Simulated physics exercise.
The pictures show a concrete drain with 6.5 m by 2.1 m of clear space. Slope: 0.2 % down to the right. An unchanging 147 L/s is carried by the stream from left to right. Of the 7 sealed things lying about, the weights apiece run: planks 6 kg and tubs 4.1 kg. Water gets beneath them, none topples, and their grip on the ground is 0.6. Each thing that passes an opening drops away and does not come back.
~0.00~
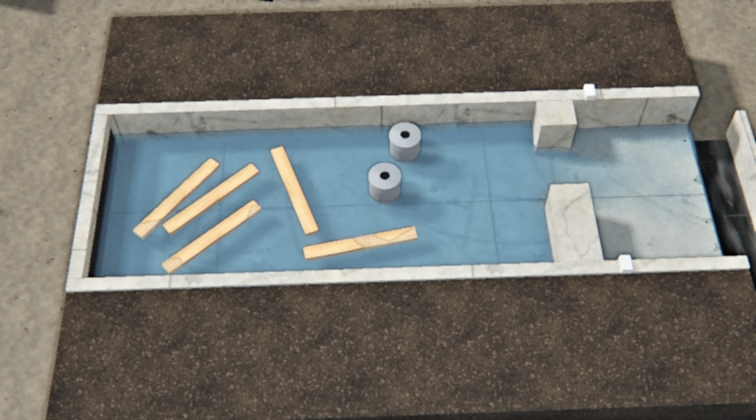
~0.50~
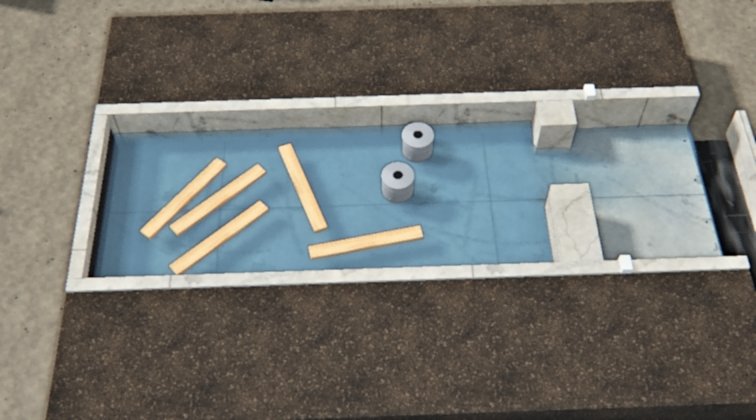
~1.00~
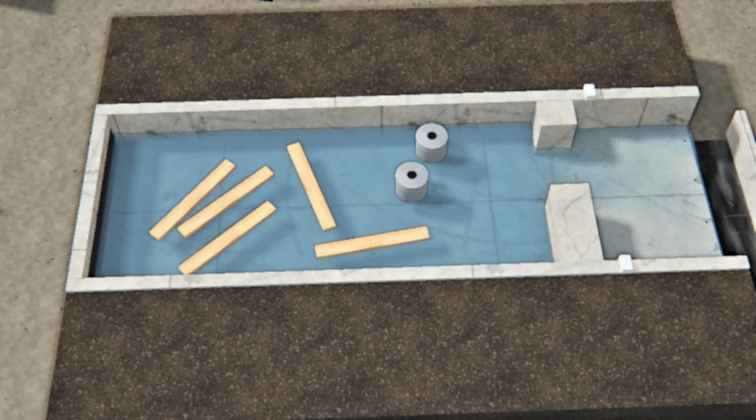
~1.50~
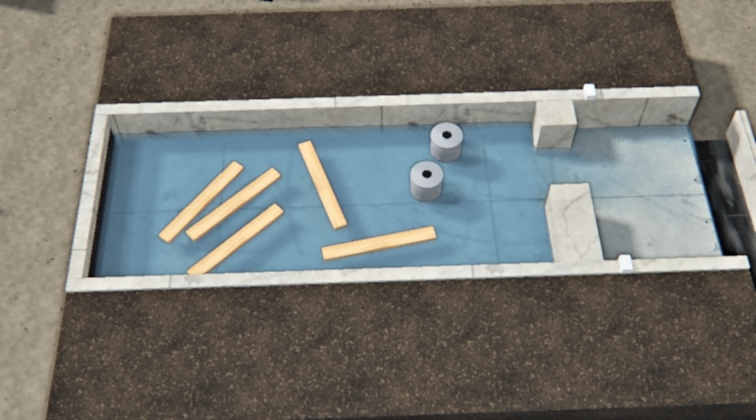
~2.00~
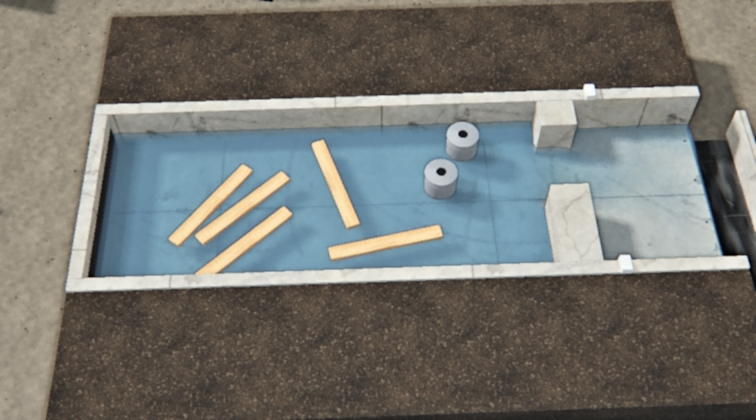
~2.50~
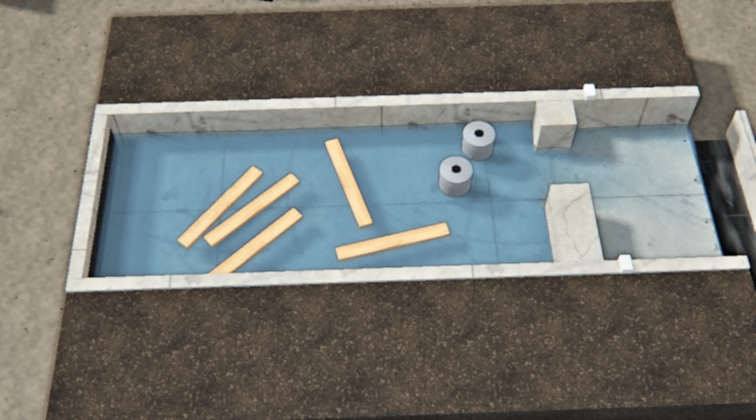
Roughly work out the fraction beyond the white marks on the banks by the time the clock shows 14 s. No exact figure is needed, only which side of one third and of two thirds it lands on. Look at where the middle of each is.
It lands below one third.
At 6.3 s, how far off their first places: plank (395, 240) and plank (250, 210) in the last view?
In order: 100 cm and 140 cm.
After 3.5 s 0 of 7 are over the mark; 7 afloat.
After 6.3 s 2 of 7 are over the mark; 5 afloat.
After 10.0 s 2 of 7 are over the mark; 5 afloat.
After 14.0 s 2 of 7 are over the mark; 5 afloat.
